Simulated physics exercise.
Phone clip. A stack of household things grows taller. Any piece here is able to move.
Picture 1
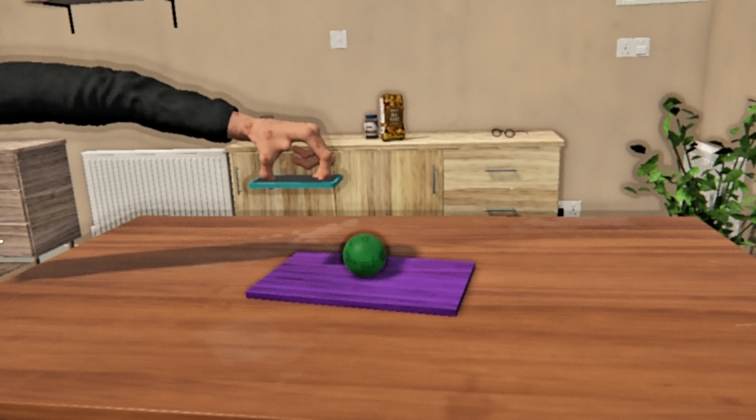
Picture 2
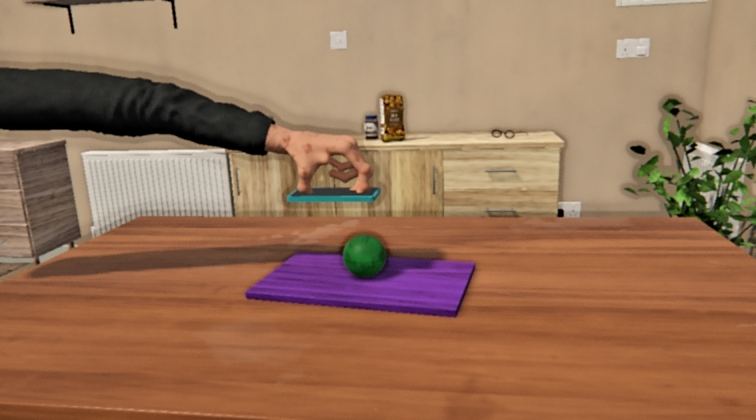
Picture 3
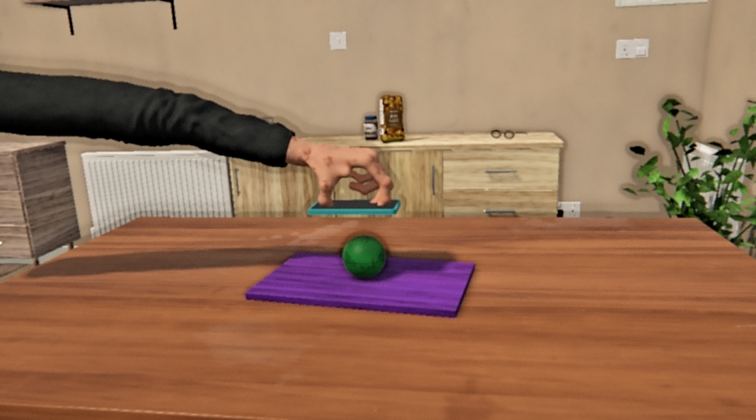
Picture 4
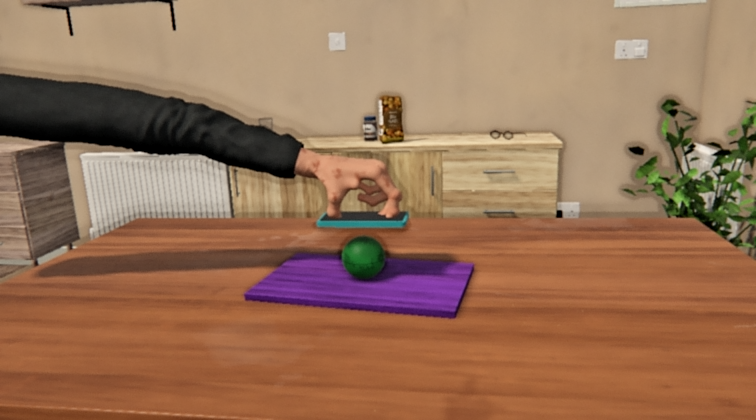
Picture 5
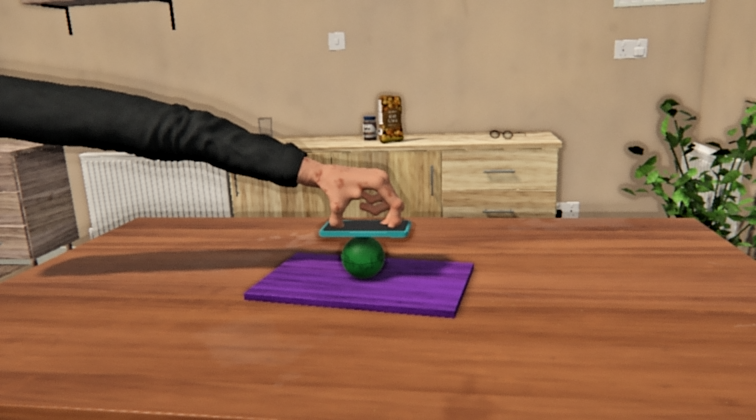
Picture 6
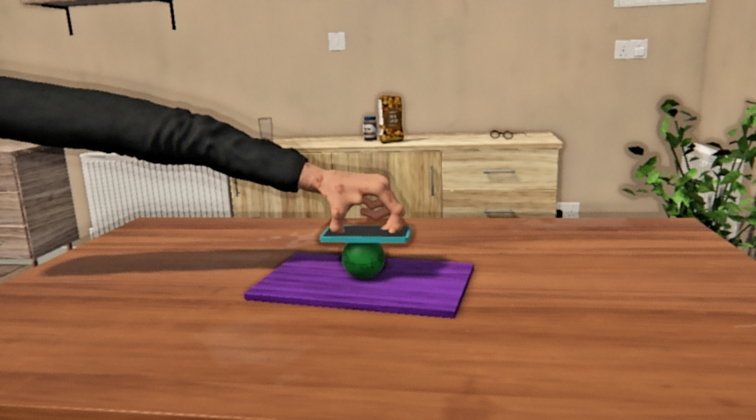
A turquoise phone, gripped from above by a hand in a dark sleeve, moved right and downward over a wooden table, then was set on a green ball resting on a purple board.
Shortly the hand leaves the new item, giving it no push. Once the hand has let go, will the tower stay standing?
It will not remain standing.
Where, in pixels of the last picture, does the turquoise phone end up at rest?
Roughly pixel (413, 254) in the last picture.
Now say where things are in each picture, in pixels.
The first frame shows on its way; turquoise phone (297, 181); purple board (366, 279).
The second frame shows on its way; turquoise phone (335, 194); purple board (366, 280).
The third frame shows on its way; turquoise phone (356, 207); purple board (365, 280).
The fourth frame shows on its way; turquoise phone (364, 219); purple board (365, 281).
The fifth frame shows on its way; turquoise phone (366, 228); purple board (364, 281).
The sixth frame shows set down, still held; turquoise phone (367, 234); purple board (364, 281).
Then, 0.30 s past the last view, turquoise phone rocked 26° from its first pose near (371, 235).
Then, 0.50 s past the last view, turquoise phone rocked 40° from its first pose near (399, 249); green ball displaced a little.
Then, 0.60 s past the last view, turquoise phone now fallen; green ball displaced a little.
Finally, fallen, turquoise phone; the other 2 still in place. Final places as the last picture's camera would see them, turquoise phone near (413, 254). The pile loses its balance.
